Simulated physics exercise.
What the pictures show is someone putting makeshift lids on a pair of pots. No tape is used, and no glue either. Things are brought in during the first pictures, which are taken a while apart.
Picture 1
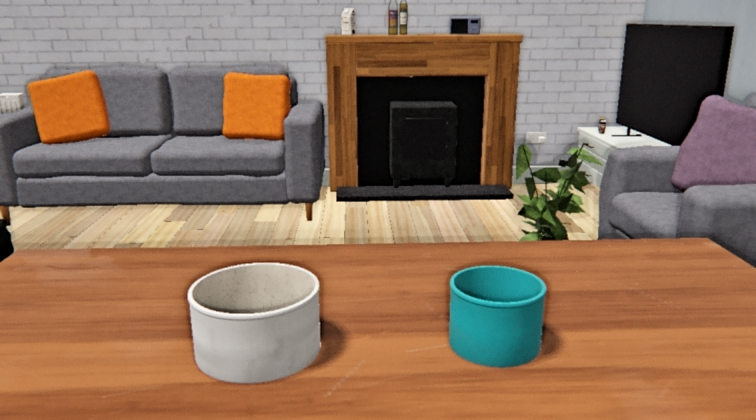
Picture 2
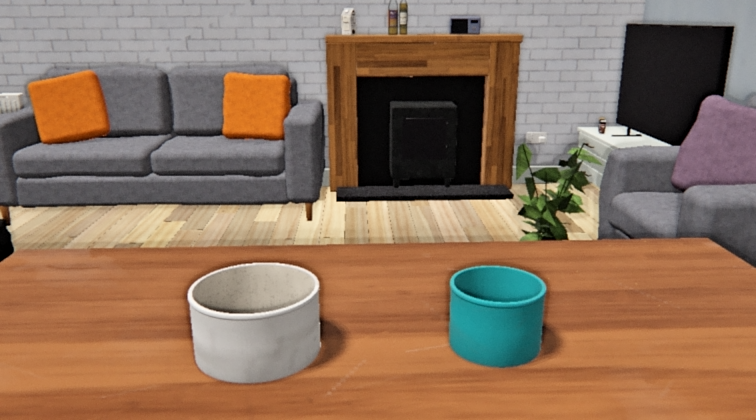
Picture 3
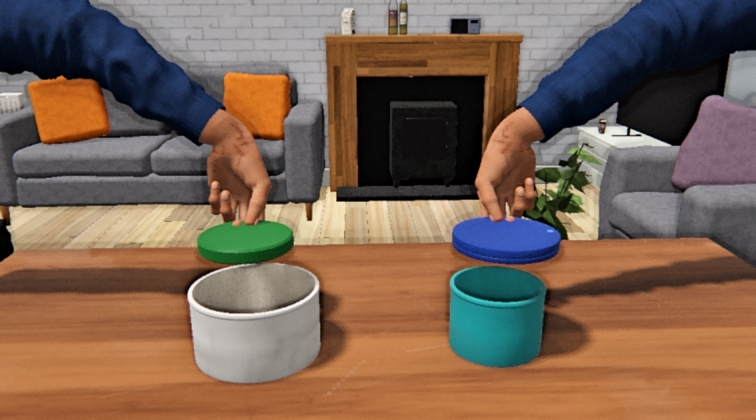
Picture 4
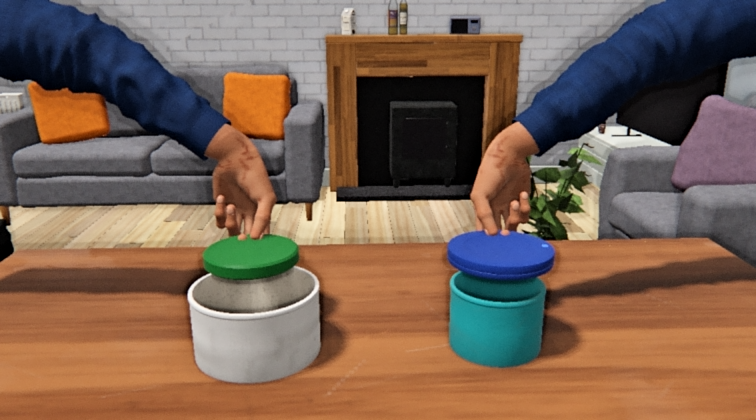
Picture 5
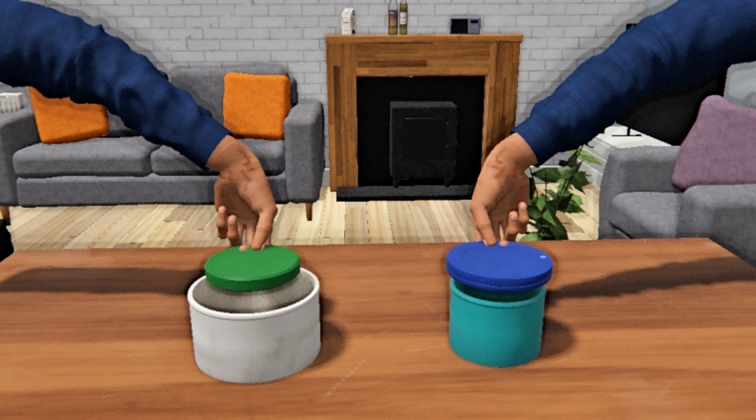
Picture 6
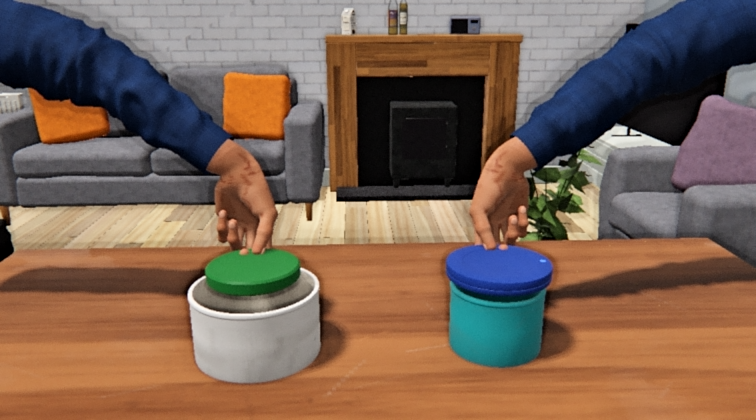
In a living room, a white pot and a teal beaker stand open on a wooden table. Two hands appear, holding a green coaster above the left pot and a blue lid above the right beaker, then lower them until both discs are in place, with the fingers still on them.
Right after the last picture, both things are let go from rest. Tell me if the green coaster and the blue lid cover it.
Once the hands come away, the green coaster passes through the mouth and the blue lid sits across the top.
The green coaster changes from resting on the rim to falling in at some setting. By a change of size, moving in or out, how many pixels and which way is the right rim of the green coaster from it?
Looks like close to 16 pixels, moving right.
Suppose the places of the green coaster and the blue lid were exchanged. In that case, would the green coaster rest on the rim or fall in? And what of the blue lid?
Once moved, the green coaster does not fall in; as for the blue lid, it tumbles in.
Then, 0.14 s past the last view, green coaster travelled a little near (256, 305); blue lid sitting on the rim near (498, 276).
Finally, the green coaster slips past the rim, near (258, 339); the blue lid works as a lid, near (498, 276).
